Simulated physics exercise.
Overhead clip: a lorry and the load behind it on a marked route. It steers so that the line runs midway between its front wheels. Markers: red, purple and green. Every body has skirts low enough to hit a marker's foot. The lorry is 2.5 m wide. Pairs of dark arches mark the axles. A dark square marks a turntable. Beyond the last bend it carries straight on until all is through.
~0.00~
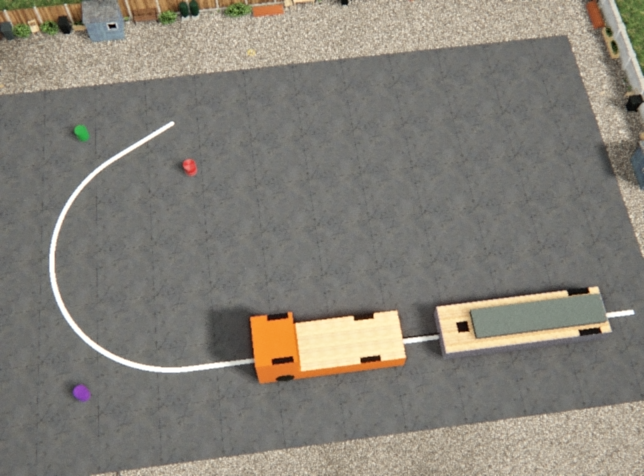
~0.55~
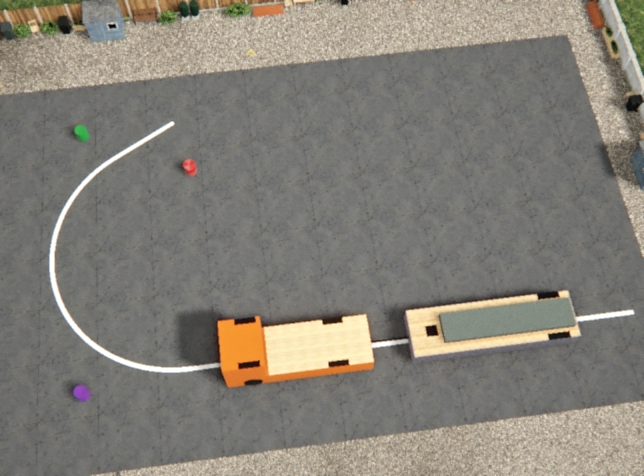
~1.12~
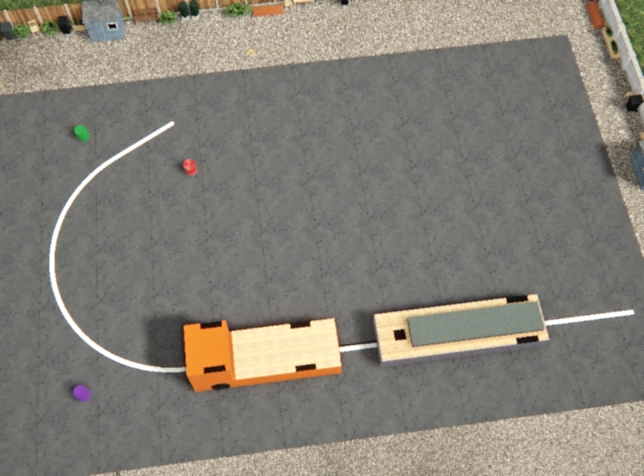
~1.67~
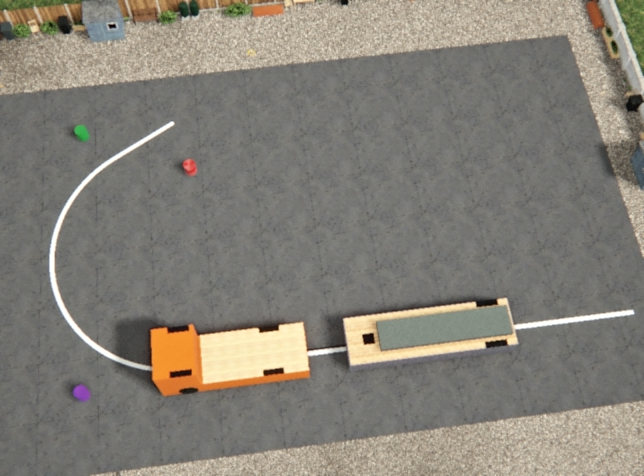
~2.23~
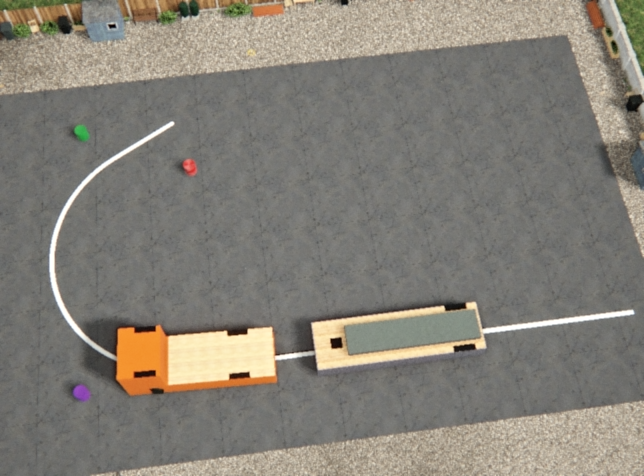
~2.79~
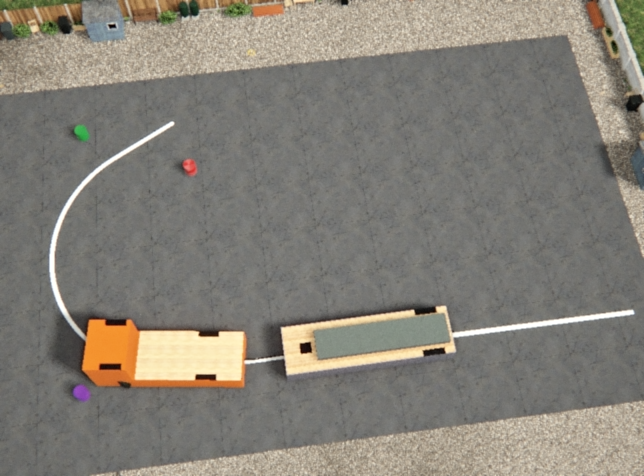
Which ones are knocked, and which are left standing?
The red one takes a hit; the purple one stays untouched; the green one stays untouched.
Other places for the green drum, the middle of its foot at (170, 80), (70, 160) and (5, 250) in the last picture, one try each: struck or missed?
First clear, second hit, third clear.
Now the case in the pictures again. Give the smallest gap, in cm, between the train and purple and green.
Purple 30, green 30.
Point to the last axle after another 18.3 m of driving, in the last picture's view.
Near (161, 316).
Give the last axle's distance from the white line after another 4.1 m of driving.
Some 0 cm off it.
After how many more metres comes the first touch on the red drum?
About 28.0 m.
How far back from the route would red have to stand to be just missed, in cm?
About: Red 70.
By 7.8 s, the last axle is at (198, 336) of the last picture, 130 cm off the line; purple has been passed with 35 cm to spare; green has been passed with 30 cm to spare.
By 12.6 s, the last axle is at (141, 211) of the last picture, 440 cm off the line; the trailer has hit red.
By 15.6 s, the last axle is at (221, 104) of the last picture, 135 cm off the line; 1 of 3 struck in all.
